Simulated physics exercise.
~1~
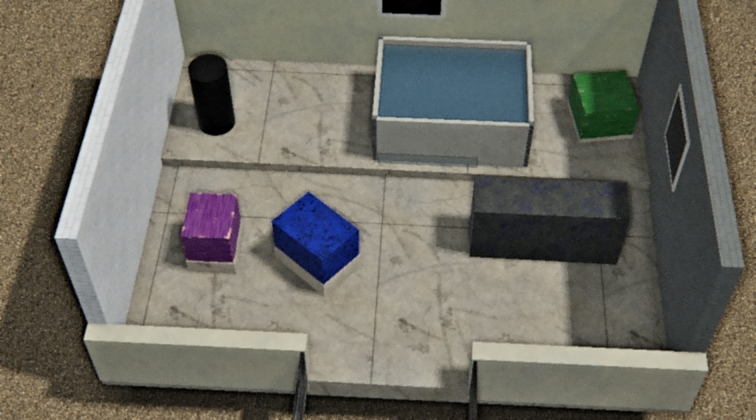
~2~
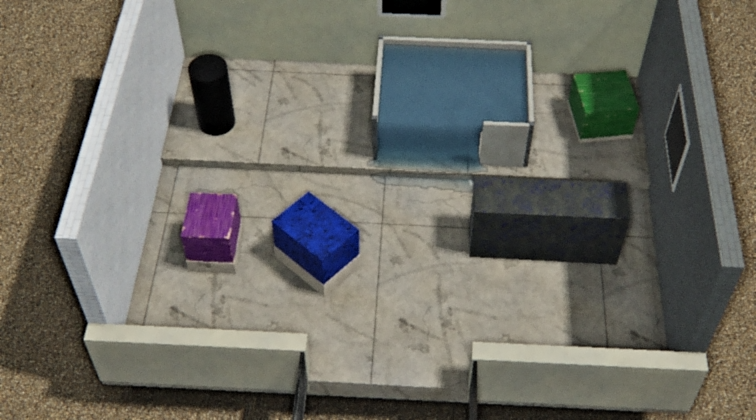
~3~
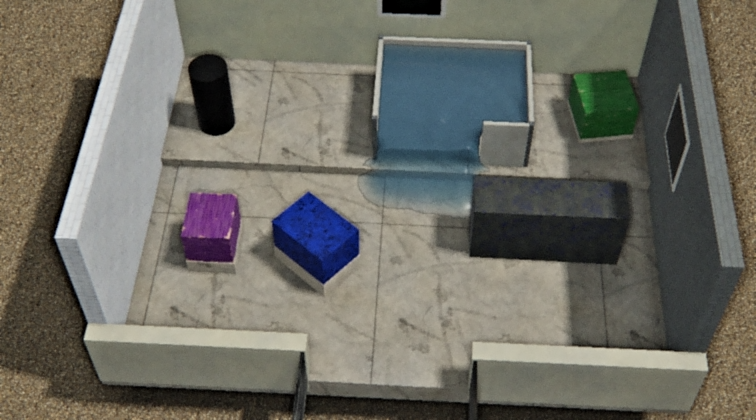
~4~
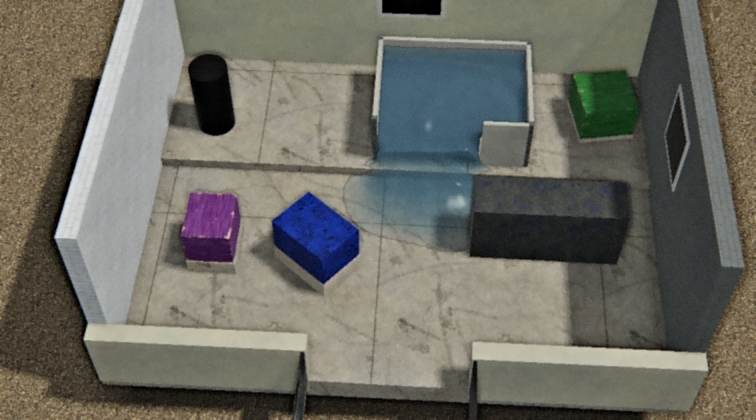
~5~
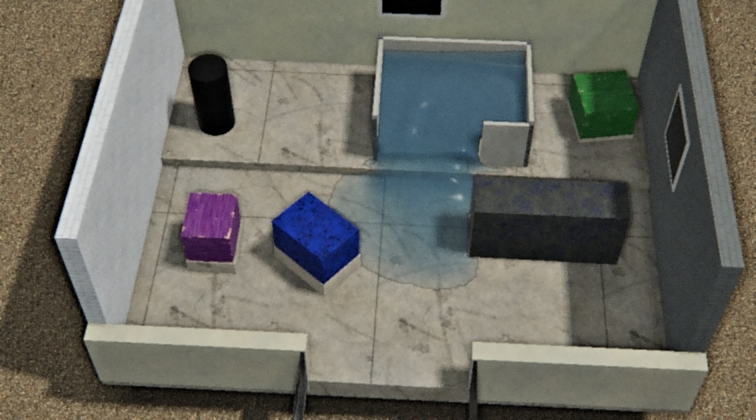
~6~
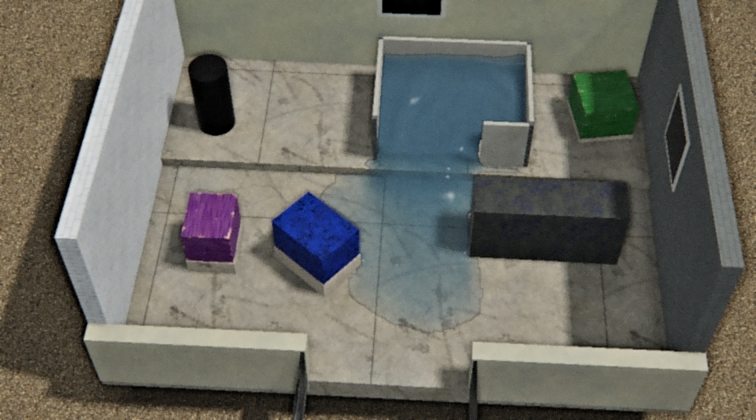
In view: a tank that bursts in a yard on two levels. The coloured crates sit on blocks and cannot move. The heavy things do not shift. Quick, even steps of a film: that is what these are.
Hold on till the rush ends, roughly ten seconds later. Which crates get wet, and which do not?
One by one: The blue crate is going to be reached by the water; the green crate is going to stay clear of the water; the purple crate is going to stay clear of the water.
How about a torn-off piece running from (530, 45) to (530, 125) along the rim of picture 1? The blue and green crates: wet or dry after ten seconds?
The blue one is not reached; the green one is reached.
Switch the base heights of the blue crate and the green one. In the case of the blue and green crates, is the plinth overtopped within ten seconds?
In short: Blue is reached; green is not reached.
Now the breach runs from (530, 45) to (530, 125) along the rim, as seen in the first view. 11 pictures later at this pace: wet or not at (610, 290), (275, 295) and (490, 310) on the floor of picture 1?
Soaked / unwetted / unwetted.
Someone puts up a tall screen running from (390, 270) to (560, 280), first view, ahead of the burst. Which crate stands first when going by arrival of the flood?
That would be the crate marked blue.
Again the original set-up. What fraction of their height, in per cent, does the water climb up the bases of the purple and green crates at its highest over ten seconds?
I'd put it at some 40 % for one and some 20 % for the other, in that order.
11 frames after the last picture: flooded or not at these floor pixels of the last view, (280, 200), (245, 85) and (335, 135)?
First spot swamped, second spot clear, third spot clear.
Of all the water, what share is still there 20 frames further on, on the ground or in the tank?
It comes to roughly 66 per cent.
A moment on, water covers 30 % of the floor; the blue crate water round its plinth, the green crate not reached, the purple crate water round its plinth.
Next, water covers 45 % of the floor; the blue crate water round its plinth, the green crate not reached, the purple crate water round its plinth.
Then, water covers 55 % of the floor; the blue crate water round its plinth, the green crate water round its plinth, the purple crate water round its plinth.
Later, water covers 65 % of the floor; the blue crate water round its plinth, the green crate water round its plinth, the purple crate water round its plinth.
In the end, water covers 65 % of the floor; the blue crate was topped, the green crate stayed above the water, the purple crate stayed above the water.
